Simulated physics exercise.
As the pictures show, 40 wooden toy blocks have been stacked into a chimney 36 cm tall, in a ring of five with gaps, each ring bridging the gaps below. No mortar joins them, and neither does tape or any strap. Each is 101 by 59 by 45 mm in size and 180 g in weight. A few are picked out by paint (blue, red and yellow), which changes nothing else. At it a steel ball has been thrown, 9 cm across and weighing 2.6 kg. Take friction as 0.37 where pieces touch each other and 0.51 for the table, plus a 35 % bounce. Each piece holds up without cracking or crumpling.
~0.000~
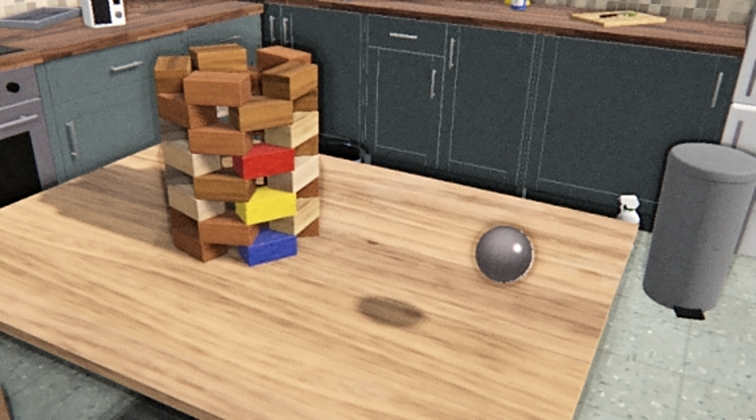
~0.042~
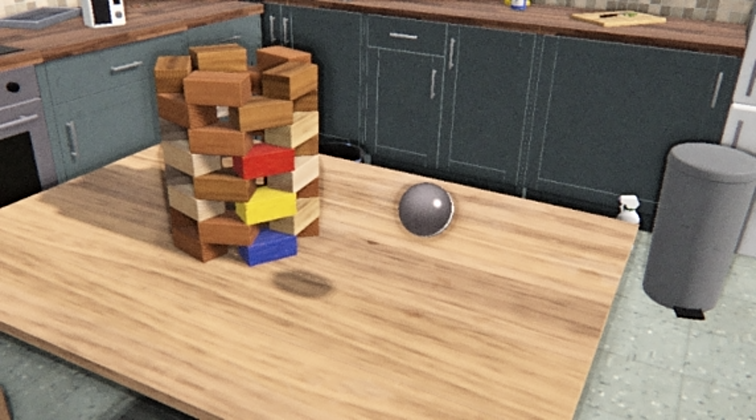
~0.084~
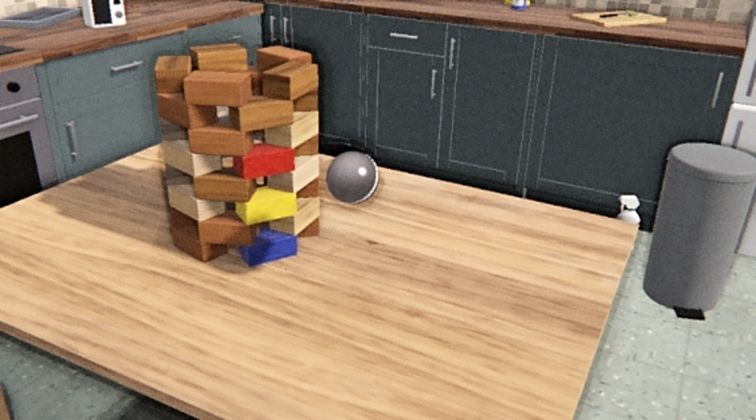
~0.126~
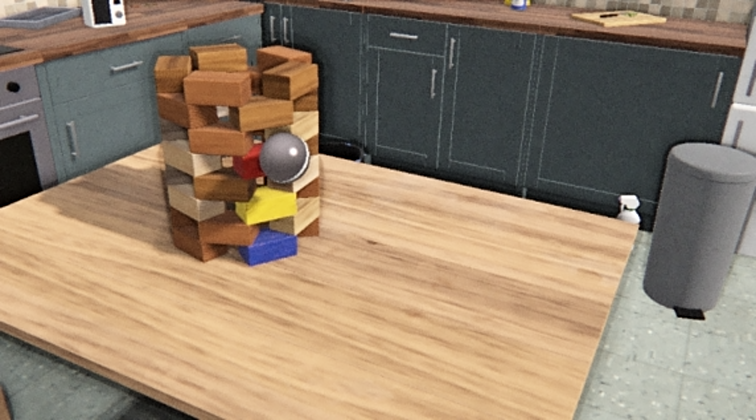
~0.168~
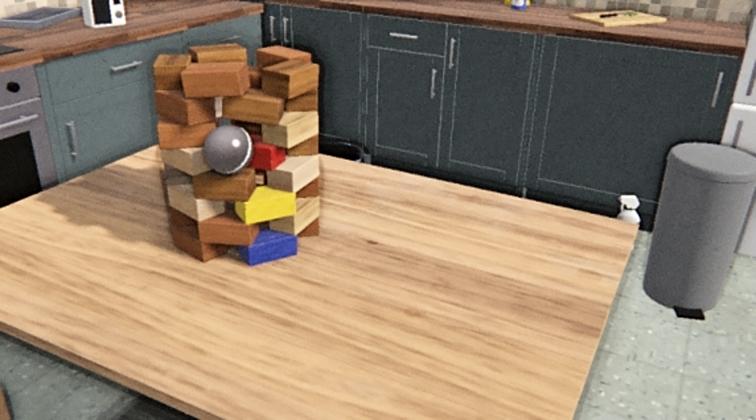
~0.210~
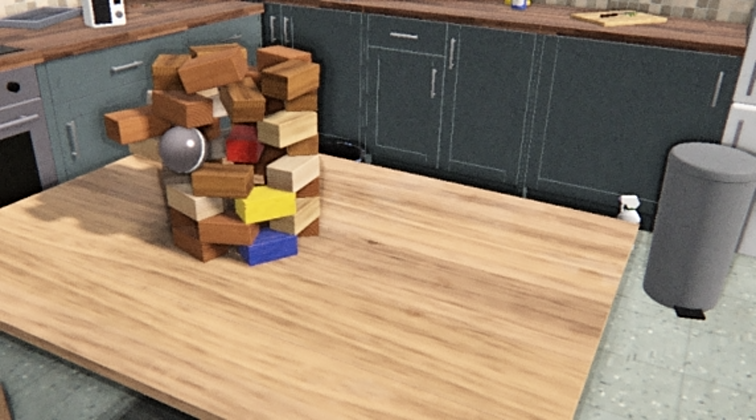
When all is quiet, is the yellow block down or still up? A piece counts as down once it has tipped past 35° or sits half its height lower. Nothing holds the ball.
That block holds its level.
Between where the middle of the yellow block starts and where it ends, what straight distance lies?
Start and end lie near 0 cm apart.
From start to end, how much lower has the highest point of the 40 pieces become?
About 0 cm.
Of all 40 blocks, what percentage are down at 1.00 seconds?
40 per cent at that moment.
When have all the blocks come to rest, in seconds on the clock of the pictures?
Near 1.5 s.
After 0.32 s, ball still moving; 9 of the 40 blocks down; yellow block unmoved; red block on its side.
After 0.56 s, ball still moving; 13 of the 40 blocks down; yellow block unmoved; red block upside down.
After 1.00 s, ball still moving; 15 of the 40 blocks down; yellow block unmoved; red block upside down.
At rest (1.8 s), ball rolling away; 15 of the 40 blocks down; yellow block unmoved; red block upside down; blue block unmoved. As the last picture would show them, middles, yellow block near (267, 203), red block near (243, 229).
